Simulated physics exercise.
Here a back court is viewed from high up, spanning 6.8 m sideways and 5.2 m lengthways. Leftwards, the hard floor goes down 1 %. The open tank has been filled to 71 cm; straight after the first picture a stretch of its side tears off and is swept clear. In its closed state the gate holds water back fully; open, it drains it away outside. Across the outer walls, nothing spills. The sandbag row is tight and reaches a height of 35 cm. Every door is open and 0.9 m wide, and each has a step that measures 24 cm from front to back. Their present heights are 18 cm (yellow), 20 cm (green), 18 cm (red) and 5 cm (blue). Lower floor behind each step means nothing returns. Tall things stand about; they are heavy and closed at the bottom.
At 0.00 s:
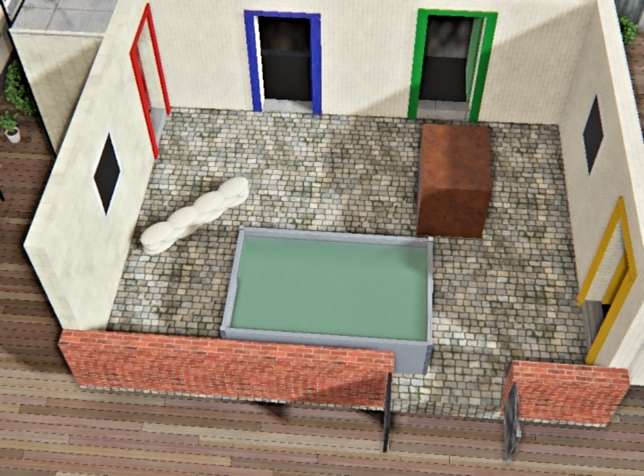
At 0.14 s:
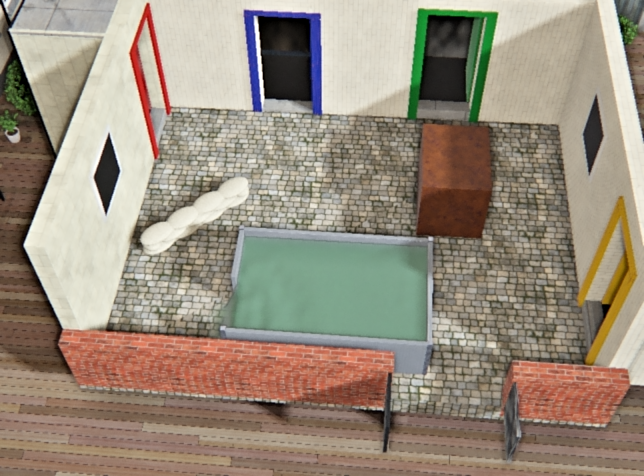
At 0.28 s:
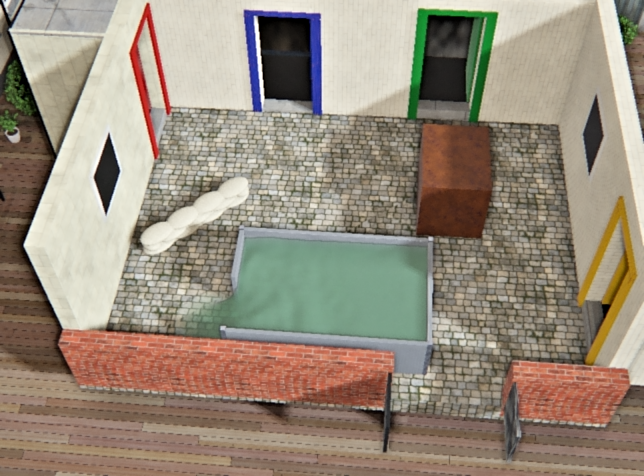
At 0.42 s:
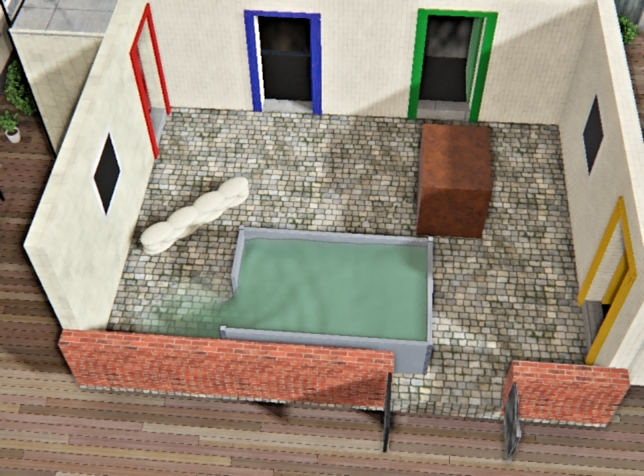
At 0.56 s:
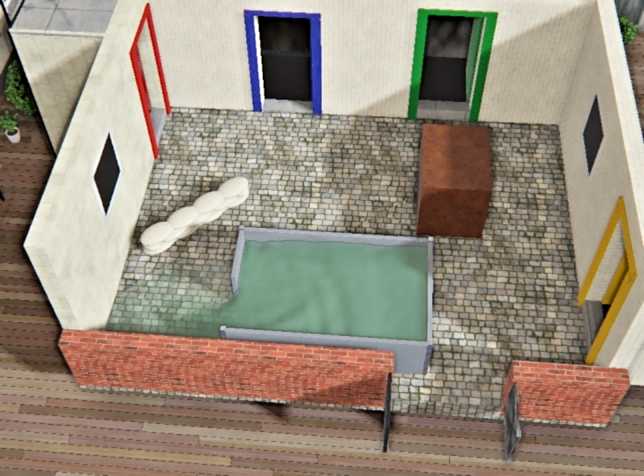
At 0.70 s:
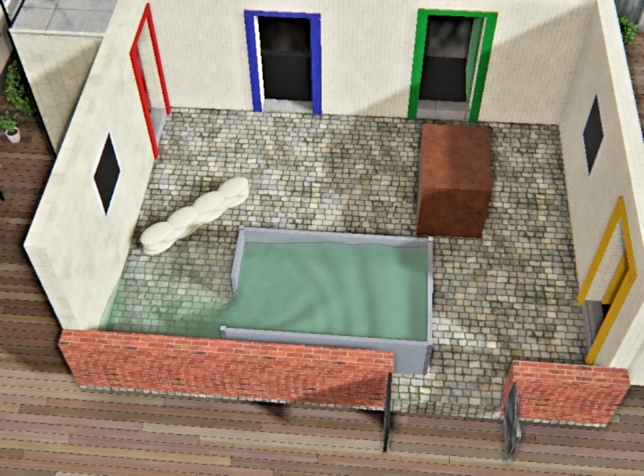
Green water pours out through a gap that opens in the left side of a grey-walled tank in a paved courtyard, then spreads leftward across the stones behind the low brick wall to the left wall, while the tank's surface ripples.
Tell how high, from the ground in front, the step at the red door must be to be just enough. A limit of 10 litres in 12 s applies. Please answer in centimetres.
It must be about 9.5 cm high.
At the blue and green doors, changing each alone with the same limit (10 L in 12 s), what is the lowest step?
About 9.0 cm at blue and about 13.5 cm at green.
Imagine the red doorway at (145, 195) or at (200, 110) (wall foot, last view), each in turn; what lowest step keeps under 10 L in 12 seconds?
Minimums: About 6.5 cm and 17 cm.
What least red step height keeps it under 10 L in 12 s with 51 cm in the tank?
The step needs to be some 6.5 cm.
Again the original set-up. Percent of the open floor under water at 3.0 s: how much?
Some 45 per cent of it.
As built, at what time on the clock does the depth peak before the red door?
It peaks around 12.0 s.
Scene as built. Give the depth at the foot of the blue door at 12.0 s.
It comes to about 6.5 centimetres deep.
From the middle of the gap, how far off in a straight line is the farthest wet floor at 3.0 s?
Near 4.8 m, more or less.
After 1.4 s water covers 15 % of the floor, deepest (59 cm) near (97, 362); it has not reached the red door.
After 3.0 s water covers 45 % of the floor, deepest (48 cm) near (141, 250); 4 cm at the red door, 0 litres in over its 18 cm step.
After 12.0 s water covers 95 % of the floor, deepest (14 cm) near (137, 222); 11 cm at the red door, 0 litres in over its 18 cm step.
At the red door as built, the water arrived by 2.0 s and peaked near 11 cm at 12.0 s.
With a step of 8 cm, 21 litres would have come in within the 12 s; with 10.5 cm, 6 litres. So under 10 litres takes about 9.5 cm.
